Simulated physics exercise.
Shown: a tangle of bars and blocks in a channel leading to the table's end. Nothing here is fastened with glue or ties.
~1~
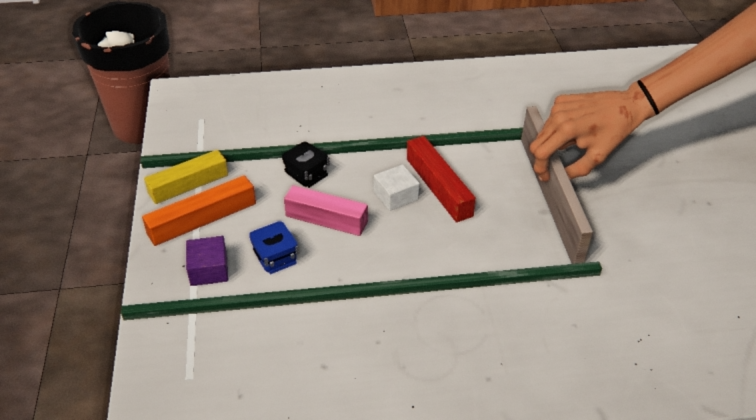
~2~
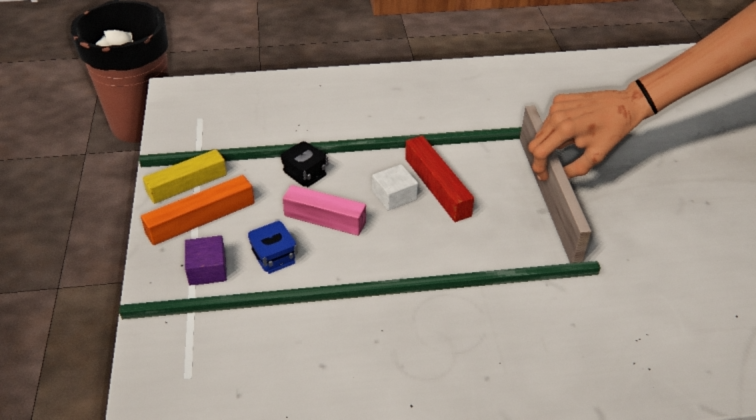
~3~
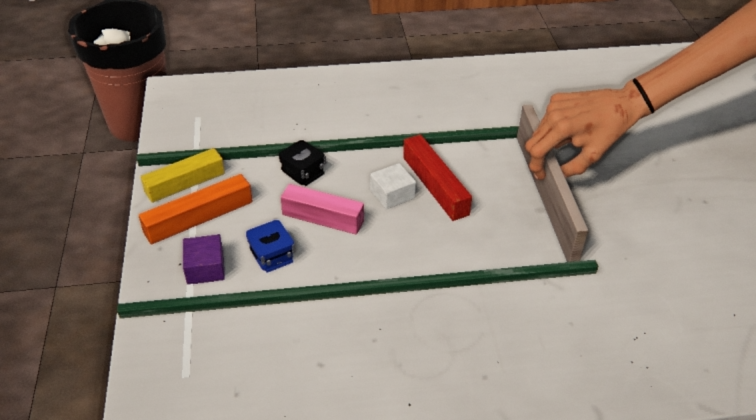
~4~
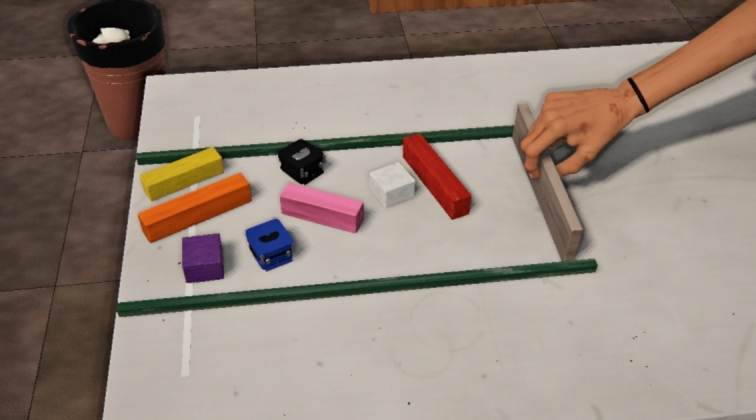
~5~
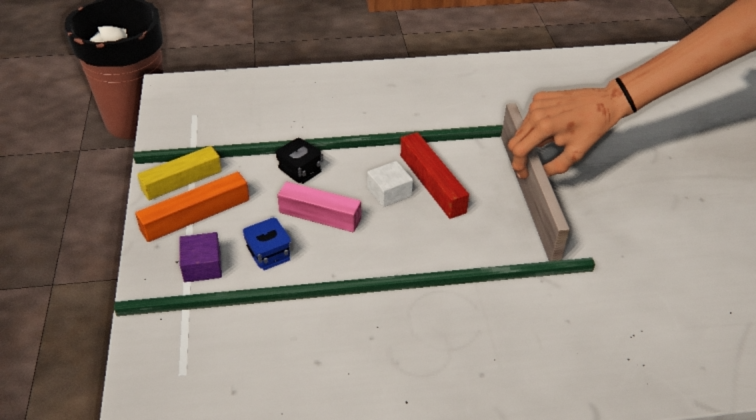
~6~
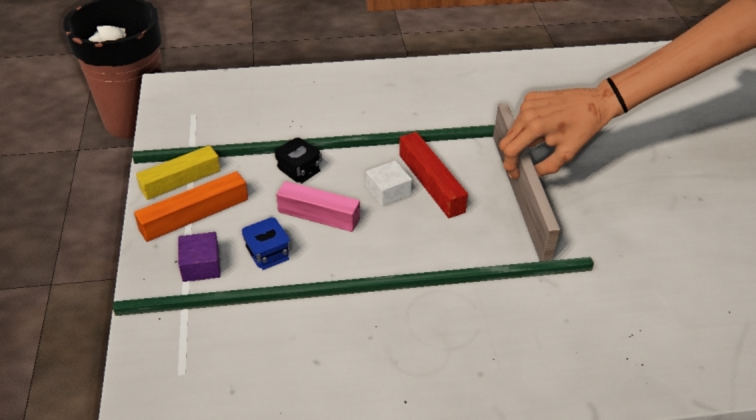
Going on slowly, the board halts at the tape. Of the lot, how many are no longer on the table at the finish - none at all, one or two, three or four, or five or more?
By the finish, one or two are off it.
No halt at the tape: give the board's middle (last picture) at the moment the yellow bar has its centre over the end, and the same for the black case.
About (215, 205), and about (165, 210) for the other.
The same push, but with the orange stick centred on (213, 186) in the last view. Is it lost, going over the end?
It simply slips off.
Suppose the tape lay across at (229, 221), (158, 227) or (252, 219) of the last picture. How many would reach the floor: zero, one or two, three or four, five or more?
Try 1 - none; try 2 - five or more; try 3 - zero.
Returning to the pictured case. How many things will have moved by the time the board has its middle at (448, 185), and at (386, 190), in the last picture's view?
I get 1 at the one place and 2 at the other.
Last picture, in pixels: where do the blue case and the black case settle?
About (165, 270), and the other about (153, 165).
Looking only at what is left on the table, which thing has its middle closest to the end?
Answer - the purple block.
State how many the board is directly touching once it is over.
2 in contact.
Early on, none off yet; yellow bar at rest near (179, 172); orange stick at rest near (193, 206); purple block at rest near (199, 257).
A while later, none off yet; yellow bar at rest near (179, 172); orange stick moving near (189, 204); purple block at rest near (199, 257).
Further along, none off yet; yellow bar travelled a little near (146, 176); orange stick travelled a little near (146, 205); purple block travelled a little near (182, 259).
Finally, the number that fall off is one or two; lost, orange stick and yellow bar.
